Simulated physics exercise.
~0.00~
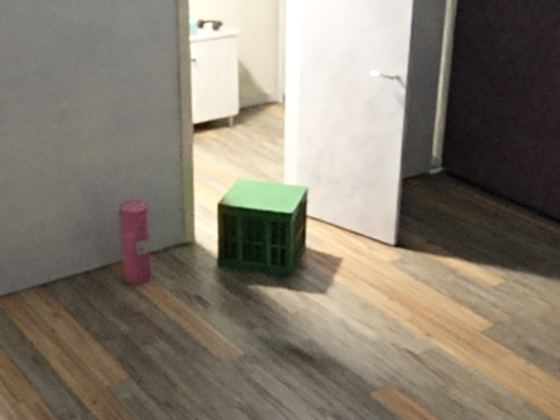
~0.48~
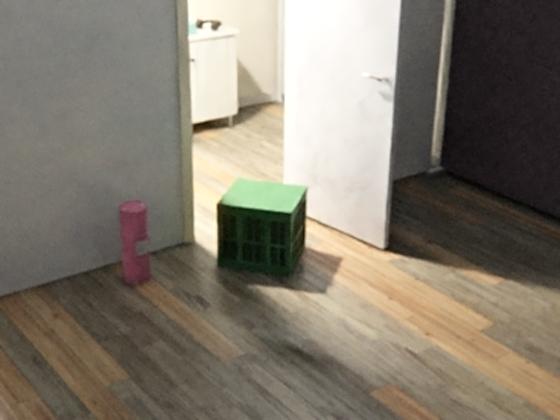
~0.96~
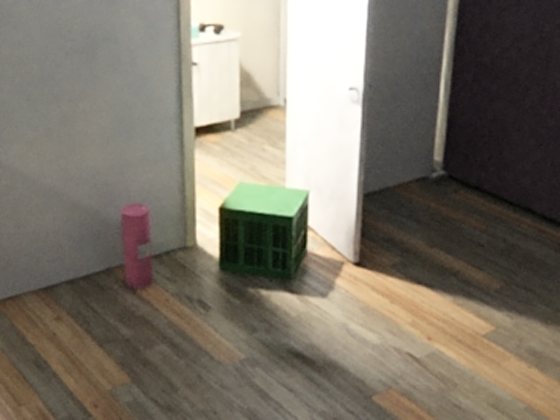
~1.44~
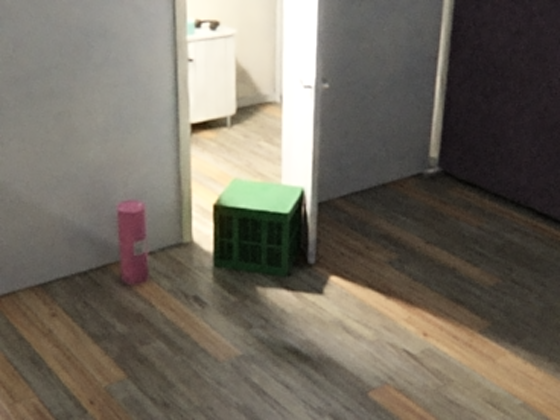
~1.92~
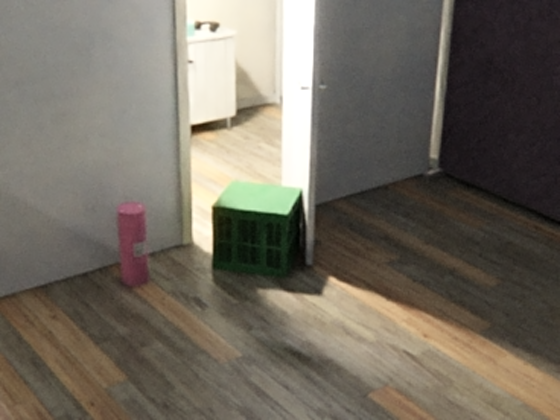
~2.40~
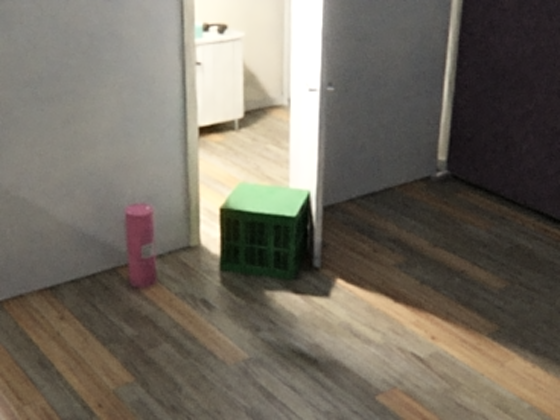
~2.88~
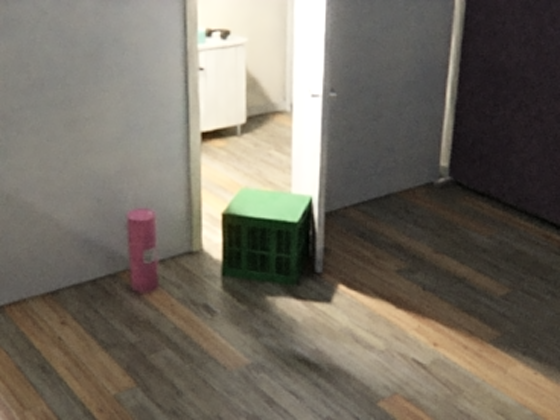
In a room with wood flooring, a white door swings partway closed and stops beside a green crate, pink canister standing left.
